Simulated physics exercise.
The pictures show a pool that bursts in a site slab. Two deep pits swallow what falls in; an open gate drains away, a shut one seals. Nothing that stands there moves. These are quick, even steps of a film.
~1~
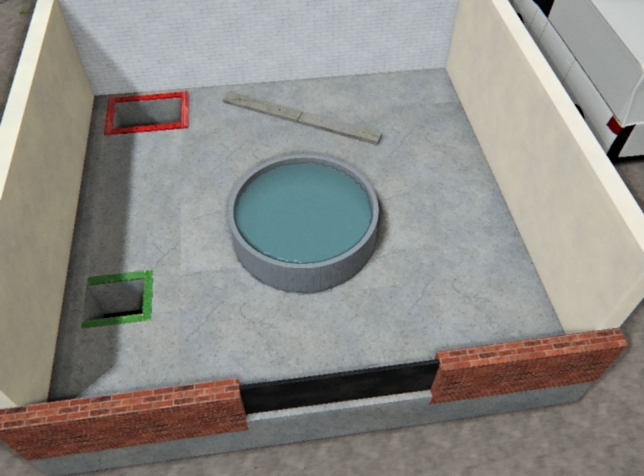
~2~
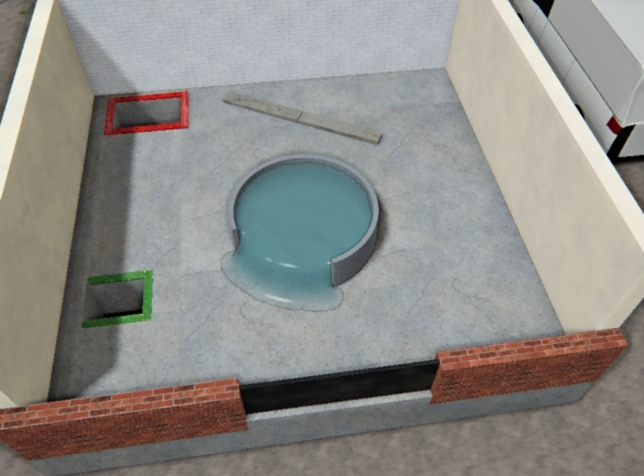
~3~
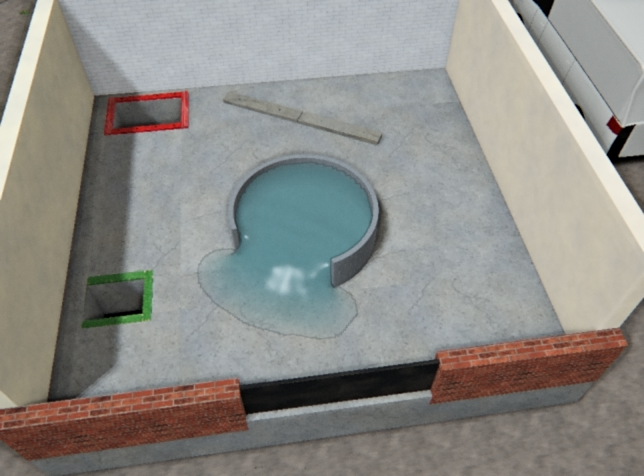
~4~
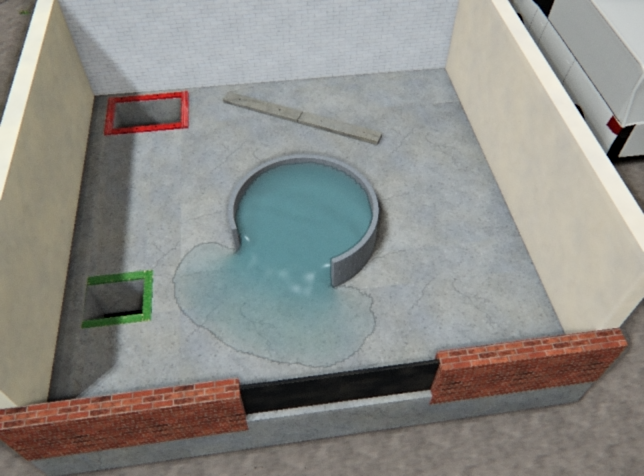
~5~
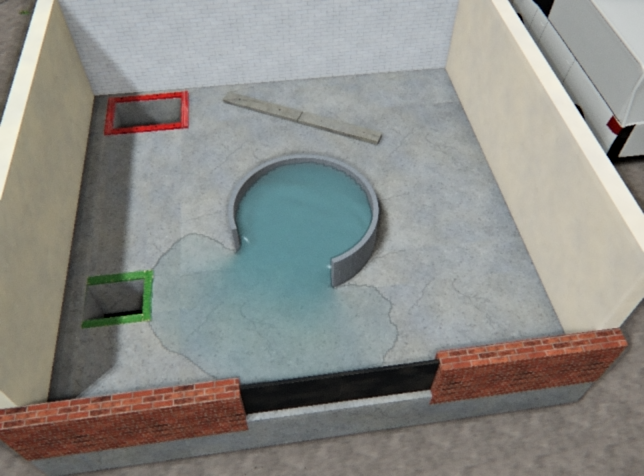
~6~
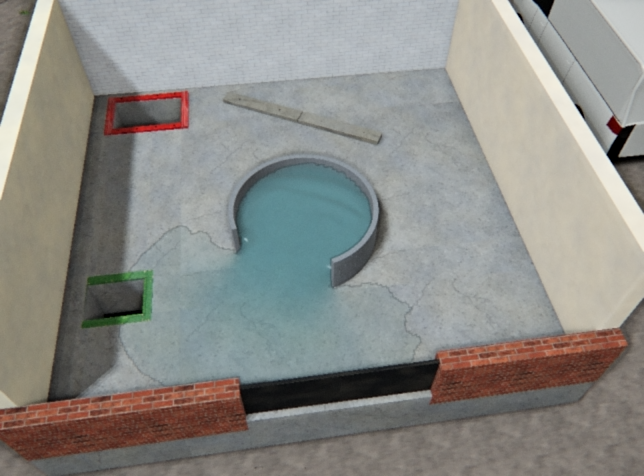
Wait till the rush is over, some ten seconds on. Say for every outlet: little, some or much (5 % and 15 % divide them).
One by one: The gate takes under 5 %; the green pit takes over 15 %; the red pit takes under 5 %.
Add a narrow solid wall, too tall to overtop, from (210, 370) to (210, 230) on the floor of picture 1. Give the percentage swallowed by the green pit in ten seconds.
Roughly, in per cent: Green 14.
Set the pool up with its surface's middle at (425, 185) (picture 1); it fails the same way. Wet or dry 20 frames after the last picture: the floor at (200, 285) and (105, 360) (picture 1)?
In that order: Flooded, awash.
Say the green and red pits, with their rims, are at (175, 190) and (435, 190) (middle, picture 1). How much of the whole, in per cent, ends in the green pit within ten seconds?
Roughly, in per cent: Green 14.
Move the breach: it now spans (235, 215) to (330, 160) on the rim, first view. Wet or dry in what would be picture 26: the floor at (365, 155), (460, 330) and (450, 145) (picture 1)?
In turn: Under water, dry, clear.
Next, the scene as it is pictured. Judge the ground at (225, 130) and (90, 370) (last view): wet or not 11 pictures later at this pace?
One after the other: Free of water, covered.
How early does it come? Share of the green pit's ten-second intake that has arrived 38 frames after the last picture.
Some 80 per cent.
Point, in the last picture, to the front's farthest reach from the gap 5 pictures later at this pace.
Near (44, 428).
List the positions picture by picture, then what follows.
Still water in the round pool at (304, 210), in the first picture.
Water pours out at (276, 277) and has run to (339, 291), in the second picture.
Water pours out at (276, 279) and has run to (348, 316), in the third picture.
The front is at (350, 349), out from the gap at (276, 280), in the fourth picture.
Water pours out at (276, 280) and has run to a hidden place, in the fifth picture.
Water pours out at (276, 280) and has run to a hidden place, in the sixth picture.
A moment on, water covers 20 % of the floor; the gate 0 %, the green pit 1 %, the red pit 0 %.
Next, water covers 25 % of the floor; the gate 0 %, the green pit 2 %, the red pit 0 %.
Then, water covers 35 % of the floor; the gate 0 %, the green pit 11 %, the red pit 0 %.
Later, water covers 55 % of the floor; the gate 0 %, the green pit 27 %, the red pit 0 %.
In the end, water covers 85 % of the floor; the gate 0 %, the green pit 34 %, the red pit 0 %.
